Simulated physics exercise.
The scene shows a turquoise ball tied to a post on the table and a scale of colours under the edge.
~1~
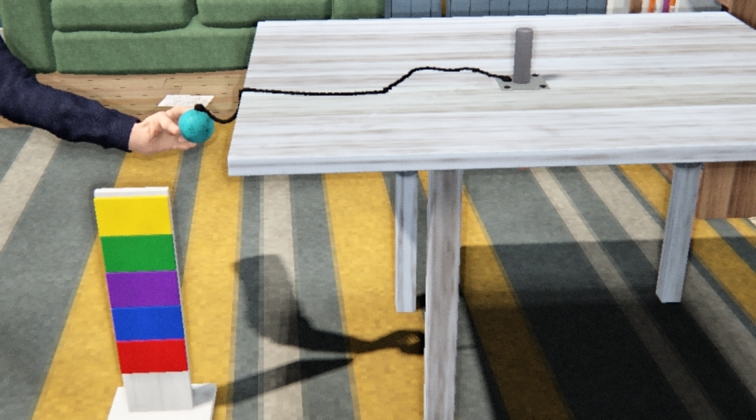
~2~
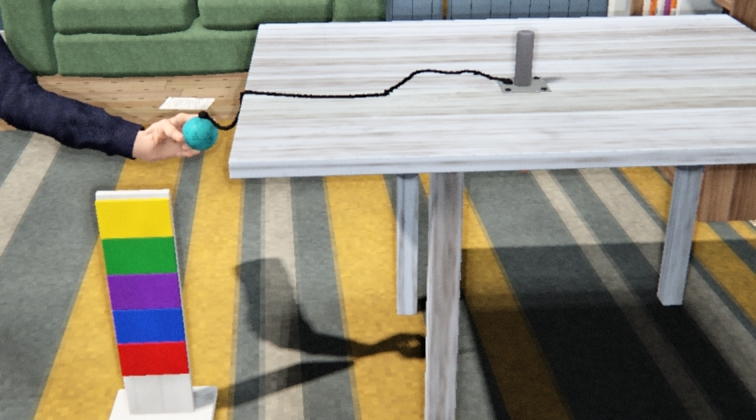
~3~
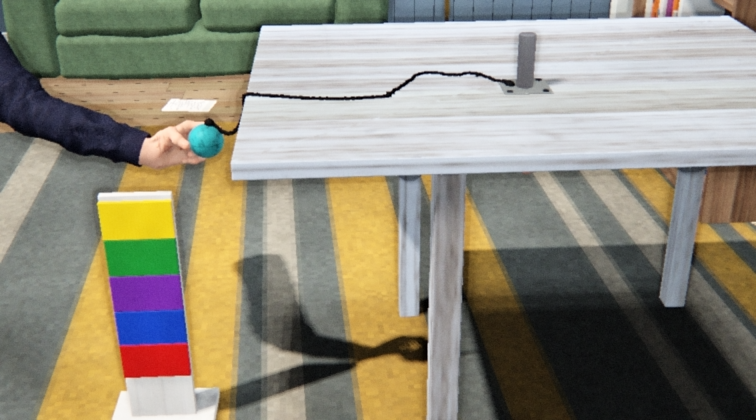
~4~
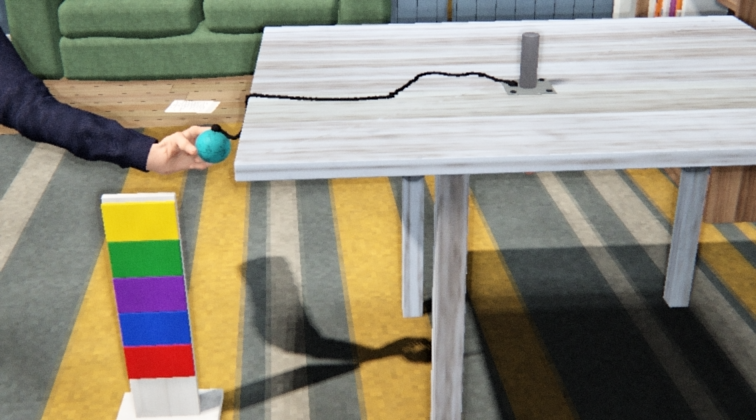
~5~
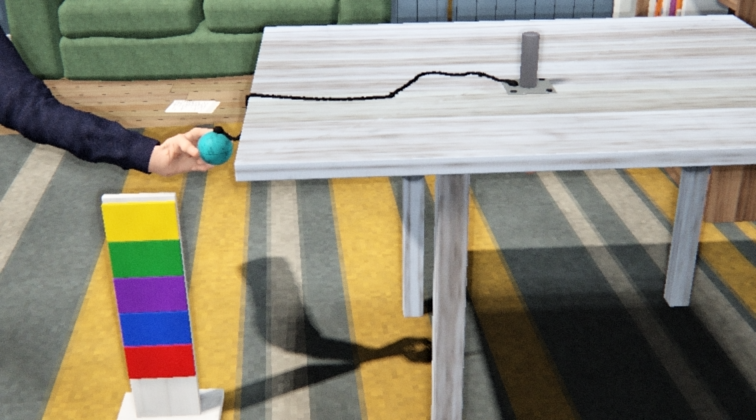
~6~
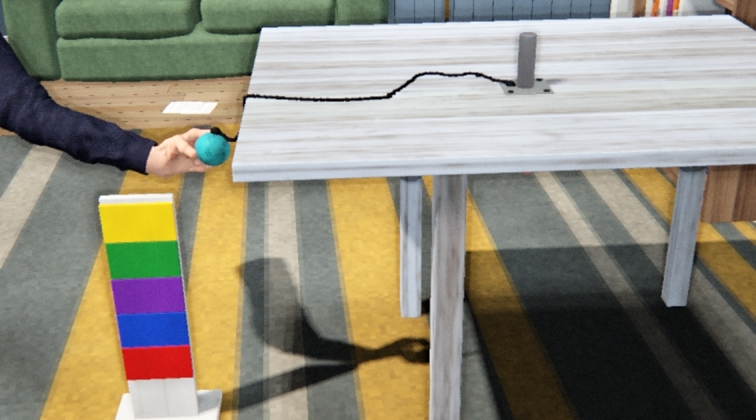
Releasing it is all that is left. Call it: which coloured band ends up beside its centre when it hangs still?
Green, beside its centre.
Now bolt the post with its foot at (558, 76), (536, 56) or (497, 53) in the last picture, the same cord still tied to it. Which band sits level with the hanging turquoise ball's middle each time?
First try: Yellow; second try: Yellow; third try: Green.
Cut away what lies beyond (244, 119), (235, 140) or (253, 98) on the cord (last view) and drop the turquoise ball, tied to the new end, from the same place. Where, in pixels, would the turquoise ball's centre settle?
Roughly (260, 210), (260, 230), (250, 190).
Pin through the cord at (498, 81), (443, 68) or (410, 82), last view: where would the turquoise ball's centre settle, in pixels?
It would sit near (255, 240) the first time, (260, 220) the second and (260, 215) the third.
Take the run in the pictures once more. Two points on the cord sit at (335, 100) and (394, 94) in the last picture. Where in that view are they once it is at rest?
Roughly (250, 94) for the first and (317, 90) for the second.
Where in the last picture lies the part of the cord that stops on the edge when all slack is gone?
Around (335, 100).
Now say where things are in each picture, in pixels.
The first frame shows turquoise ball (197, 126); yellow (133, 217); green (138, 254); purple (143, 290); blue (148, 324); red (152, 358).
The second frame shows turquoise ball (200, 133); cord through (483, 75) (429, 71) (391, 89) (325, 97) (251, 93).
The third frame shows turquoise ball (206, 141).
The fourth frame shows turquoise ball (213, 146); cord through (488, 77) (434, 73) (396, 91) (331, 100) (257, 96).
The fifth frame shows turquoise ball (215, 148).
The sixth frame shows turquoise ball (213, 149); cord through (485, 77) (431, 74) (394, 92) (328, 100) (254, 97).
Soon after, ball near (293, 234); level with green.
Then, ball near (259, 255); level with green.
At rest, ball near (253, 255); level with green. The cord holds its middle at green.
